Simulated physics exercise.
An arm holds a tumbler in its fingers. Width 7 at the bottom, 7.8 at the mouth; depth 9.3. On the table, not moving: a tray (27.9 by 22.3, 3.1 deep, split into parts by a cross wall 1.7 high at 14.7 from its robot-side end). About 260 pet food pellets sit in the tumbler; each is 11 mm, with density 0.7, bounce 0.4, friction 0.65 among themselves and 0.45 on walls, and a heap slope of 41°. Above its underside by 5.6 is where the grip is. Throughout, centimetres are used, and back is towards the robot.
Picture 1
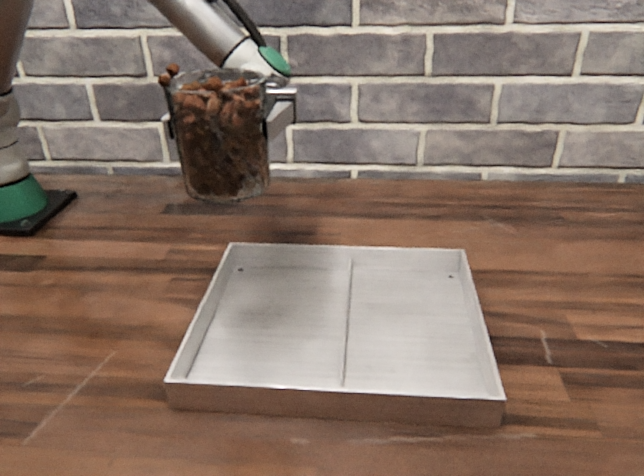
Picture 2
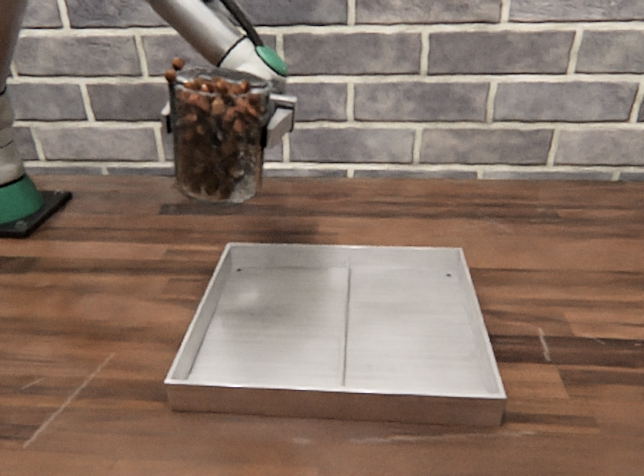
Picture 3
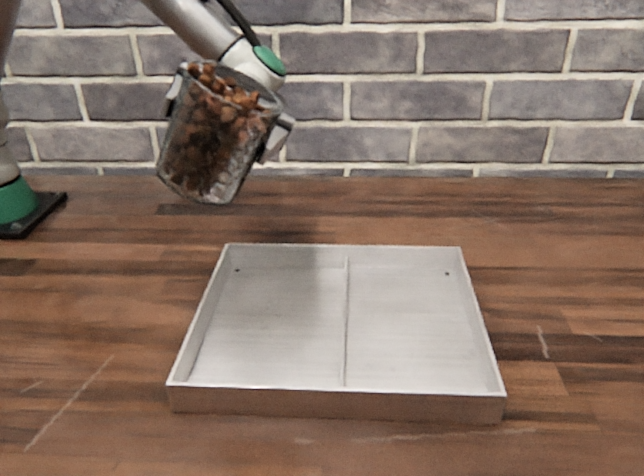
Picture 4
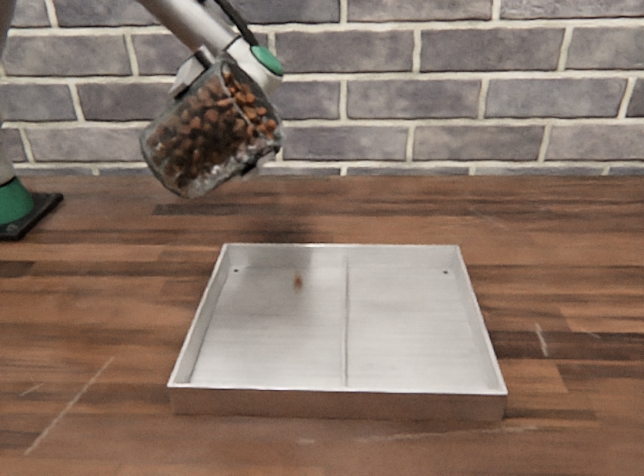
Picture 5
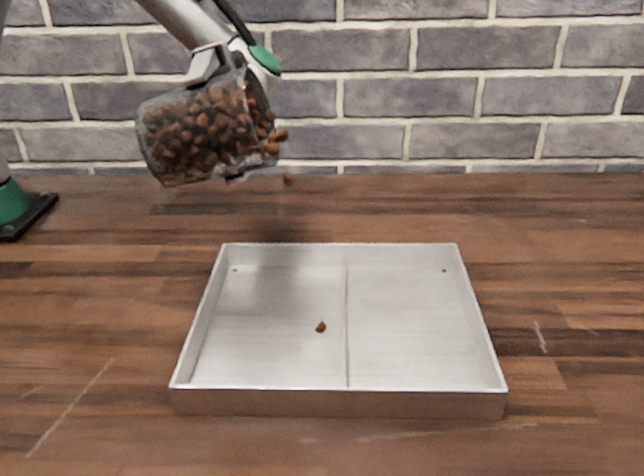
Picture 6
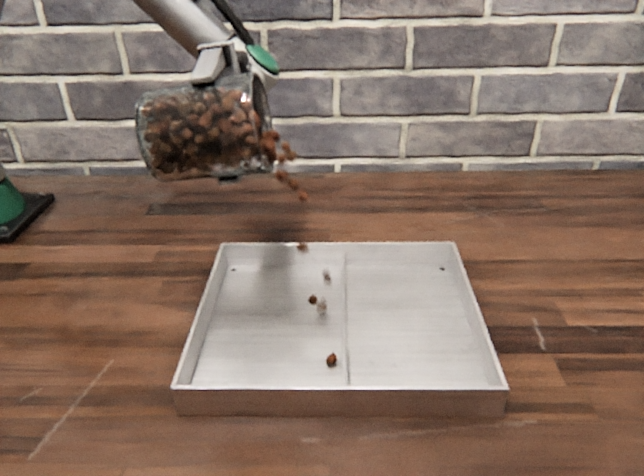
Above a divided metal tray on a wooden table, a robot arm tilted a clear tumbler full of brown pellets to the right, and a few dropped into the tray's left part.
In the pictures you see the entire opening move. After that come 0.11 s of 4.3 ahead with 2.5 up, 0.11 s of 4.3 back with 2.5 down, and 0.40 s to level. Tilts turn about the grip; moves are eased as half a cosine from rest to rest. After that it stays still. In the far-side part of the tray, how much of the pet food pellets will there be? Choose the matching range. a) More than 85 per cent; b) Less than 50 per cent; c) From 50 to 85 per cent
Option c: From 50 to 85 per cent.
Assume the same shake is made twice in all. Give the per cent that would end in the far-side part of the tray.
Result: Approximately 80 per cent.
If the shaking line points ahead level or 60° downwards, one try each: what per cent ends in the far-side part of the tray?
Estimates, in order: 50 % then 10 %.
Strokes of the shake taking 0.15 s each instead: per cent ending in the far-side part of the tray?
Roughly 30 percent would.
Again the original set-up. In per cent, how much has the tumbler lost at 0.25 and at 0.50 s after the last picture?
The share out is 85 per cent at the earlier time and 90 per cent at the later one.
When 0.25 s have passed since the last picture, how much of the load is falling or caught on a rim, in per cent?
I'd put it near 80 per cent.
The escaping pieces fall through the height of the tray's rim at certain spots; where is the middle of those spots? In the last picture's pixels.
Around (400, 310).
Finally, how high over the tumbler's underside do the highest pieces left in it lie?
Roughly 3.0 centimetres.
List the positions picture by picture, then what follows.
In the first picture, tumbler middle at (222, 137), level; upper third of the load around (217, 105), from x 165 to 260, top at y 70; 260 in the tumbler.
In the second picture, tumbler middle at (220, 138), tilted 8° forward; upper third of the load around (217, 106), from x 170 to 260, top at y 65.
In the third picture, tumbler middle at (215, 137), tilted 29° forward; upper third of the load around (215, 107), from x 170 to 270, top at y 70.
In the fourth picture, tumbler middle at (211, 135), tilted 54° forward; upper third of the load around (216, 111), from x 155 to 300, top at y 80; 259 in the tumbler, 1 in flight or on a rim.
In the fifth picture, tumbler middle at (208, 132), tilted 75° forward; upper third of the load around (212, 109), from x 150 to 320, top at y 85; 258 in the tumbler, 1 in the robot-side part, 1 in flight or on a rim.
In the sixth picture, tumbler middle at (207, 131), tilted 83° forward; upper third of the load around (201, 111), from x 150 to 330, top at y 90; 251 in the tumbler, 4 in the robot-side part, 5 in flight or on a rim.
Then, 0.25 s later, tilted 82° forward, highest piece 22 above the table; 39 in the tumbler, 8 in the robot-side part, 6 in the far-side part, 207 in flight or on a rim.
Then, 0.50 s later, tilted 18° forward, highest piece 23 above the table; 199 in the far-side part, 34 in the robot-side part, 23 in the tumbler, 3 on the table or floor, 1 in flight or on a rim.
Then, 0.82 s later, level, highest piece 20 above the table; 199 in the far-side part, 35 in the robot-side part, 23 in the tumbler, 3 on the table or floor.
Then, 1.87 s later, level, highest piece 20 above the table; 199 in the far-side part, 35 in the robot-side part, 23 in the tumbler, 3 on the table or floor.
At rest, 199 in the far-side part, 35 in the robot-side part, 23 in the tumbler, 3 on the table or floor. That is 77 % in the far-side part of the tray.
